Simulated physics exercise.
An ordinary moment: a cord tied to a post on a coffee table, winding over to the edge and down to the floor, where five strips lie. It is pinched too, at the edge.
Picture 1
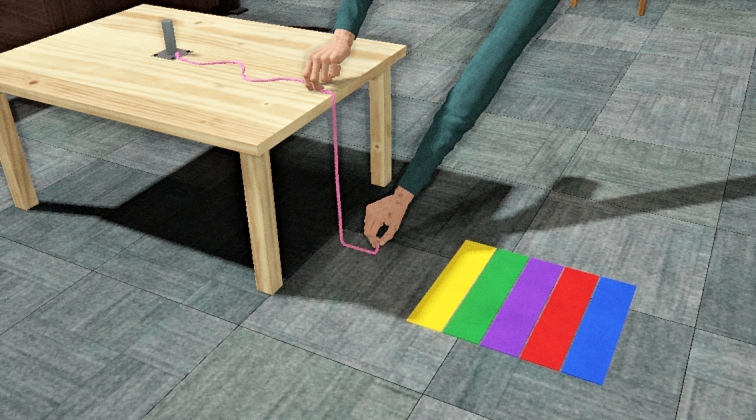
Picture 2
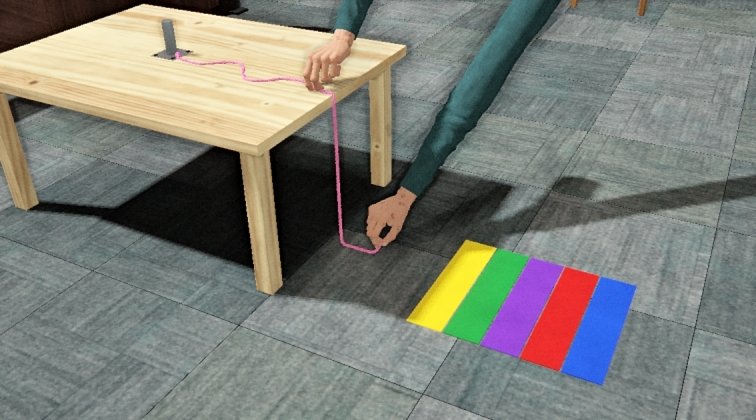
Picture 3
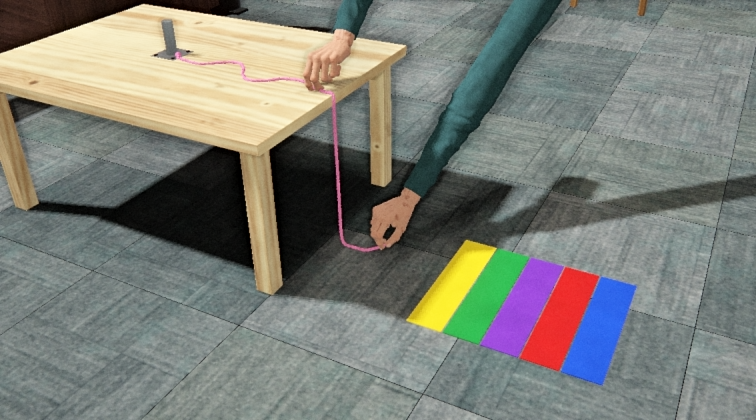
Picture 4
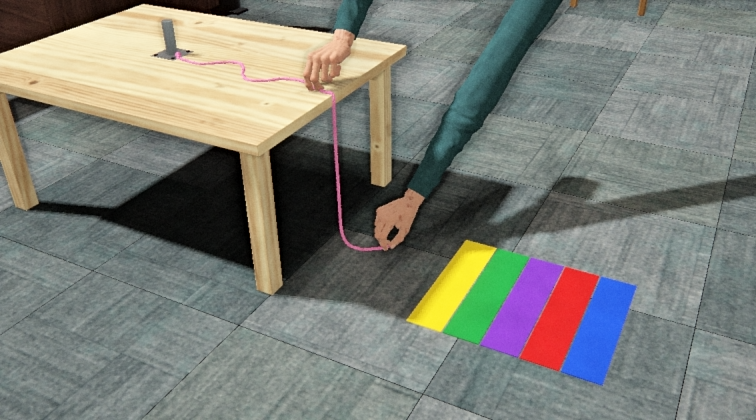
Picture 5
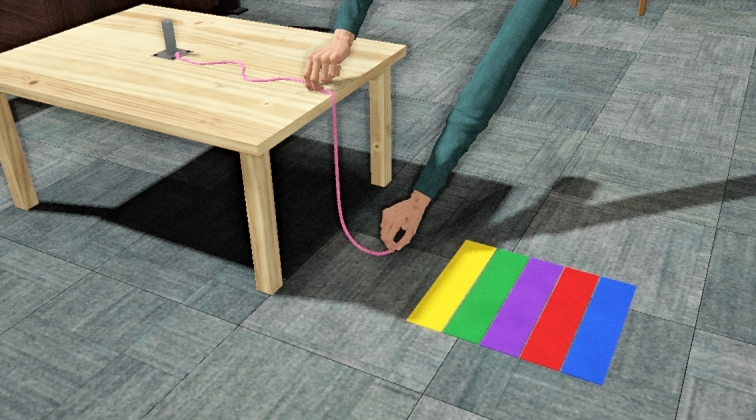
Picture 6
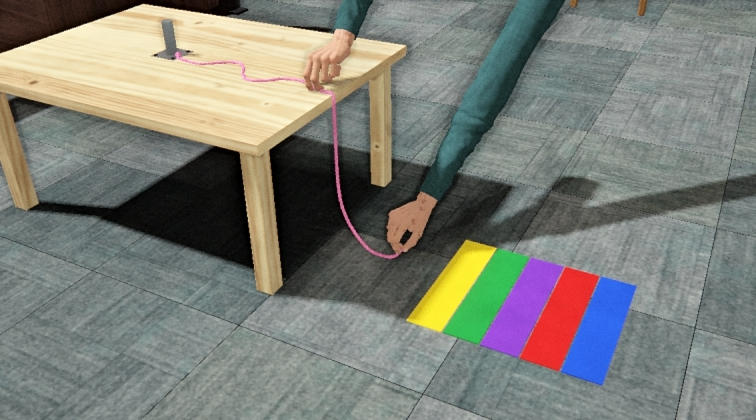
Hand near the floor drawing the end of a pink cord slowly right toward coloured strips, another hand pinching it at the table edge.
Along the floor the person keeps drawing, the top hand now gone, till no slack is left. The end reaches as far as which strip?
As far as the purple strip.
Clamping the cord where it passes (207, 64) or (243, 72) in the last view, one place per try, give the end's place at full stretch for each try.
I'd put it around (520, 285) the first time and around (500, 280) the second.
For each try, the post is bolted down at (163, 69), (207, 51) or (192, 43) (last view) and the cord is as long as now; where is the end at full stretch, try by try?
About (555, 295), (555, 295) and (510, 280).
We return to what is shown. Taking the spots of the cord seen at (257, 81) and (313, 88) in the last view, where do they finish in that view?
To (287, 81) for the first and to (342, 104) for the second.
A little later, end near (457, 266); over yellow.
Next, end near (499, 278); over green.
When it is tight, end near (526, 286); over purple. The end stops over the purple strip.
